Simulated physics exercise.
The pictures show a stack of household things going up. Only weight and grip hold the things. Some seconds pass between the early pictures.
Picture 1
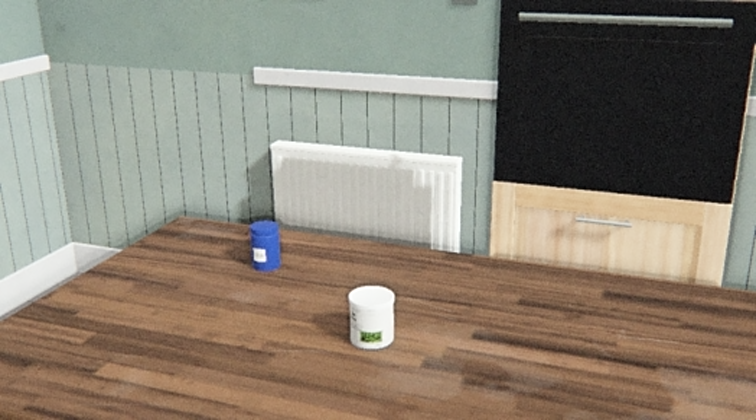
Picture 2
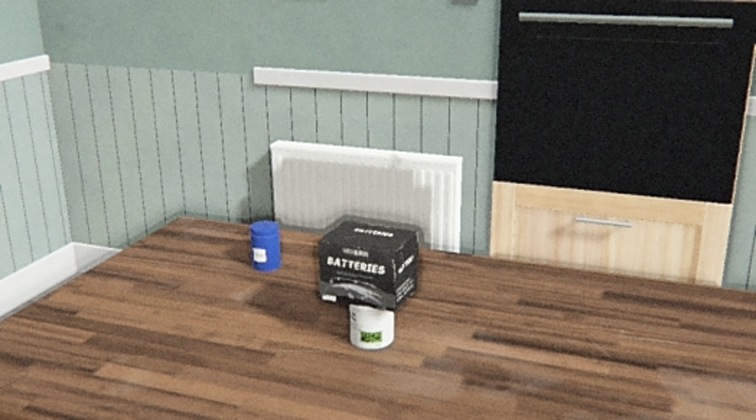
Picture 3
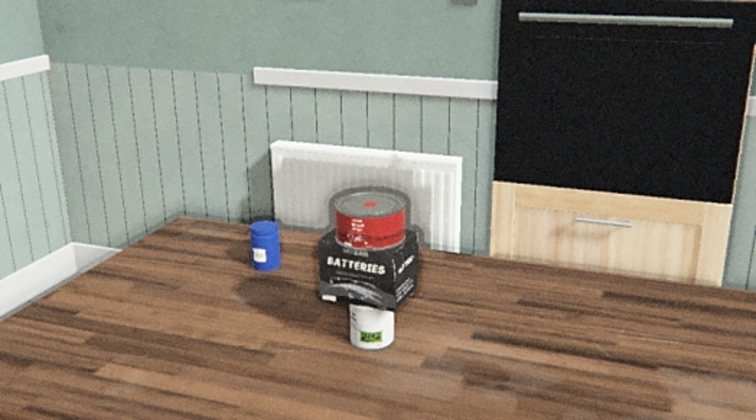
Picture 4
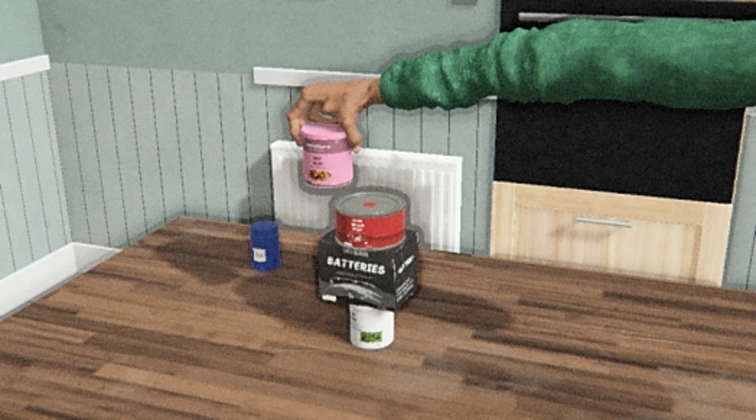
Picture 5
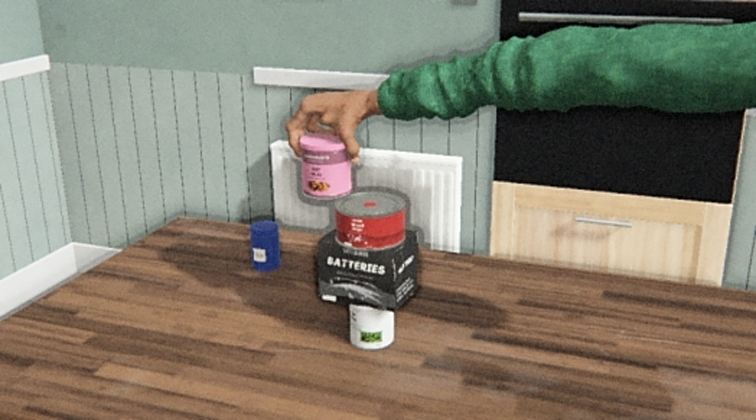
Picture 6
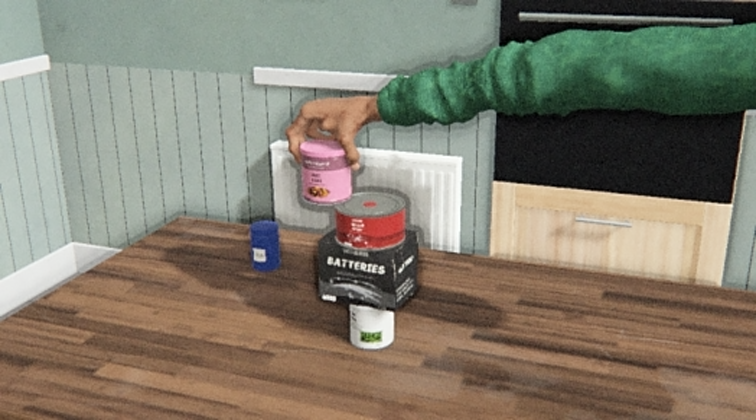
Hand in green sleeve lowering a pink pot onto a red tin, atop a black batteries box and white tub already stacked.
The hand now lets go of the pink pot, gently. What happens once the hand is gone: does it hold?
Outcome: The pile loses its balance.
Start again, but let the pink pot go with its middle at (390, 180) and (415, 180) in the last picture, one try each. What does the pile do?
First try: It stays up; second try: It gives way.
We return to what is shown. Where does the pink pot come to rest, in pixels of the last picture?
Around (311, 311).
Then, 0.30 s on from there, pink pot now fallen.
Then, 0.40 s on from there, things are still on the move.
Then, 0.50 s on from there, as before.
In the end, fallen, pink pot; the other 4 unmoved. At the end, from the last picture's camera, pink pot near (311, 312). The pile comes apart.
